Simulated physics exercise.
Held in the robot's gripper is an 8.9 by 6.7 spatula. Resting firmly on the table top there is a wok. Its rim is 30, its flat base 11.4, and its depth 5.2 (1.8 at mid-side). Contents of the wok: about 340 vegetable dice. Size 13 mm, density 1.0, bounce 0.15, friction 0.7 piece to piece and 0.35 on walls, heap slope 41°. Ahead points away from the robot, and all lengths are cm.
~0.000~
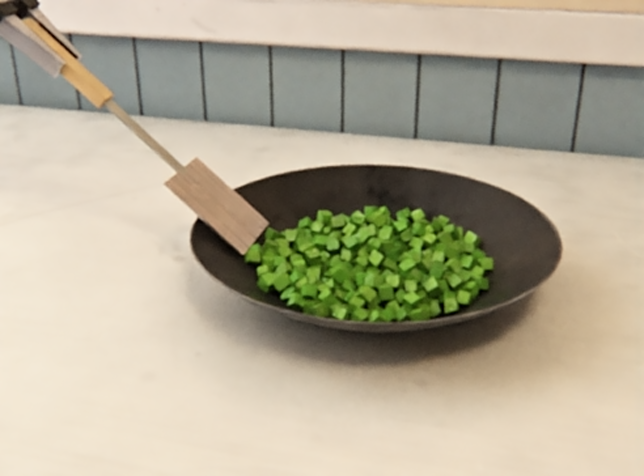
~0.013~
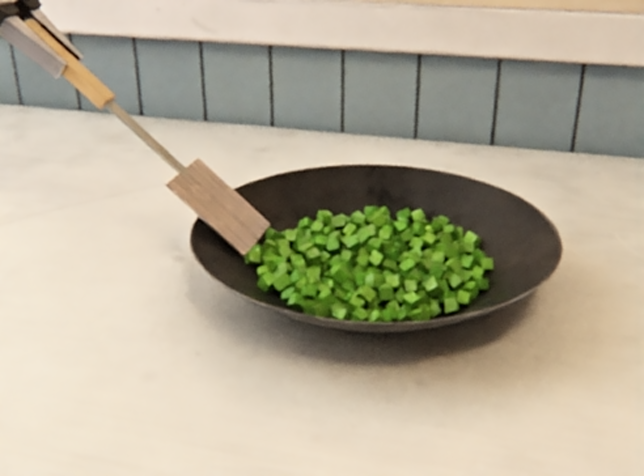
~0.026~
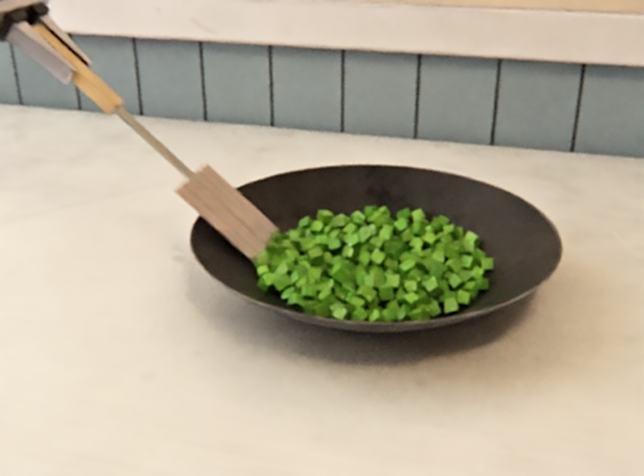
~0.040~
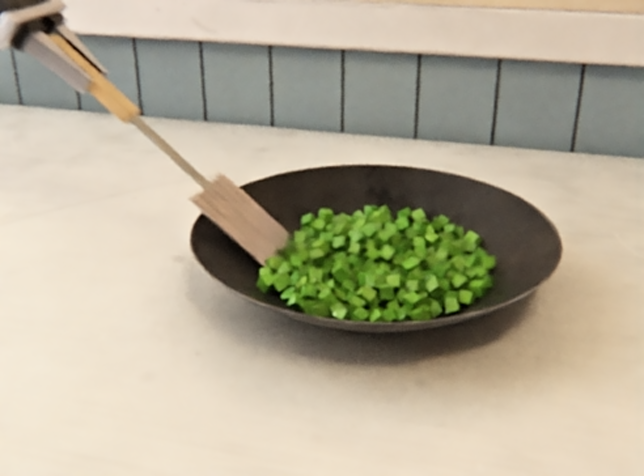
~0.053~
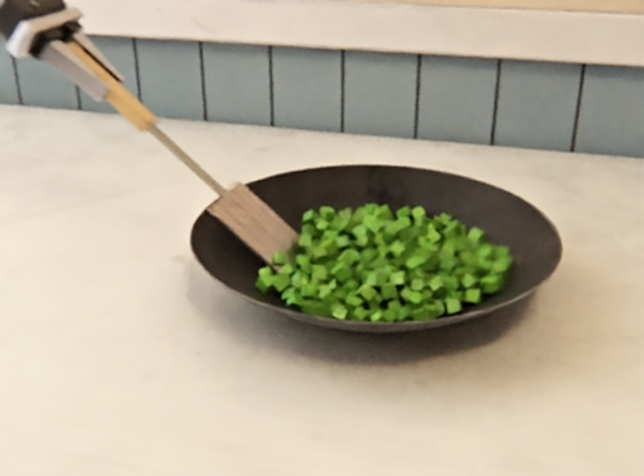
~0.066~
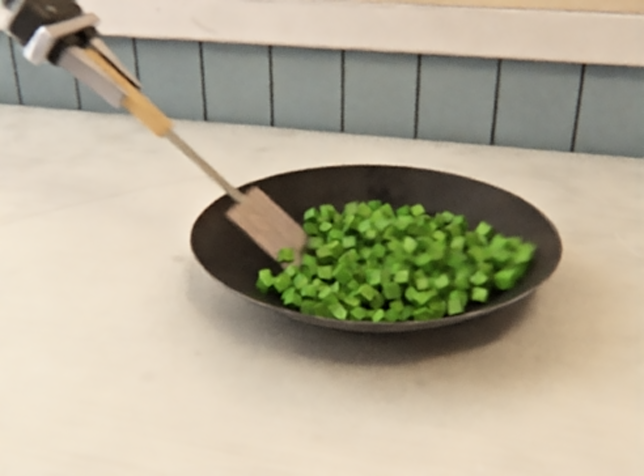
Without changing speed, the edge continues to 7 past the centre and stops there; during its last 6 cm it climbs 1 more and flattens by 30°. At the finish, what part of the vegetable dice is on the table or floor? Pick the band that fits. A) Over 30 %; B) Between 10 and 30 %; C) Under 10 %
Between 10 and 30 % (B).
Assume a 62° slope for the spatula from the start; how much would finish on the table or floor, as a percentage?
Roughly 20 per cent.
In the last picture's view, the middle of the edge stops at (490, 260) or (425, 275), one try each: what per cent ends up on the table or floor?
Try 1: Approx. 30 %; try 2: Approx. 10 %.
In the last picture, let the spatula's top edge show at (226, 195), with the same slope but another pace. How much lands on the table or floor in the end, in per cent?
Estimate: Close to 15 %.
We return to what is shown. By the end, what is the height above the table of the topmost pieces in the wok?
Some 6.5 cm.
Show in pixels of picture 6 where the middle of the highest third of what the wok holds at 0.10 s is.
(457, 251).
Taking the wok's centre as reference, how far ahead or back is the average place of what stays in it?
Forward offset: Roughly 5.0 cm.
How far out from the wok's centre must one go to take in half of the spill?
I'd say some 24 centimetres, give or take.
After 0.10 s, sloping 41°, highest piece 7 above the table; 343 in the wok, 2 on the blade or in flight.
After 0.13 s, sloping 32°, highest piece 9 above the table; 332 in the wok, 13 on the blade or in flight.
After 0.35 s, sloping 11°, highest piece 7 above the table; 295 in the wok, 47 on the table or floor, 3 on the blade or in flight.
After 1.40 s, sloping 11°, highest piece 7 above the table; 294 in the wok, 51 on the table or floor.
In the end, 294 in the wok, 51 on the table or floor. That is 15 % on the table or floor.
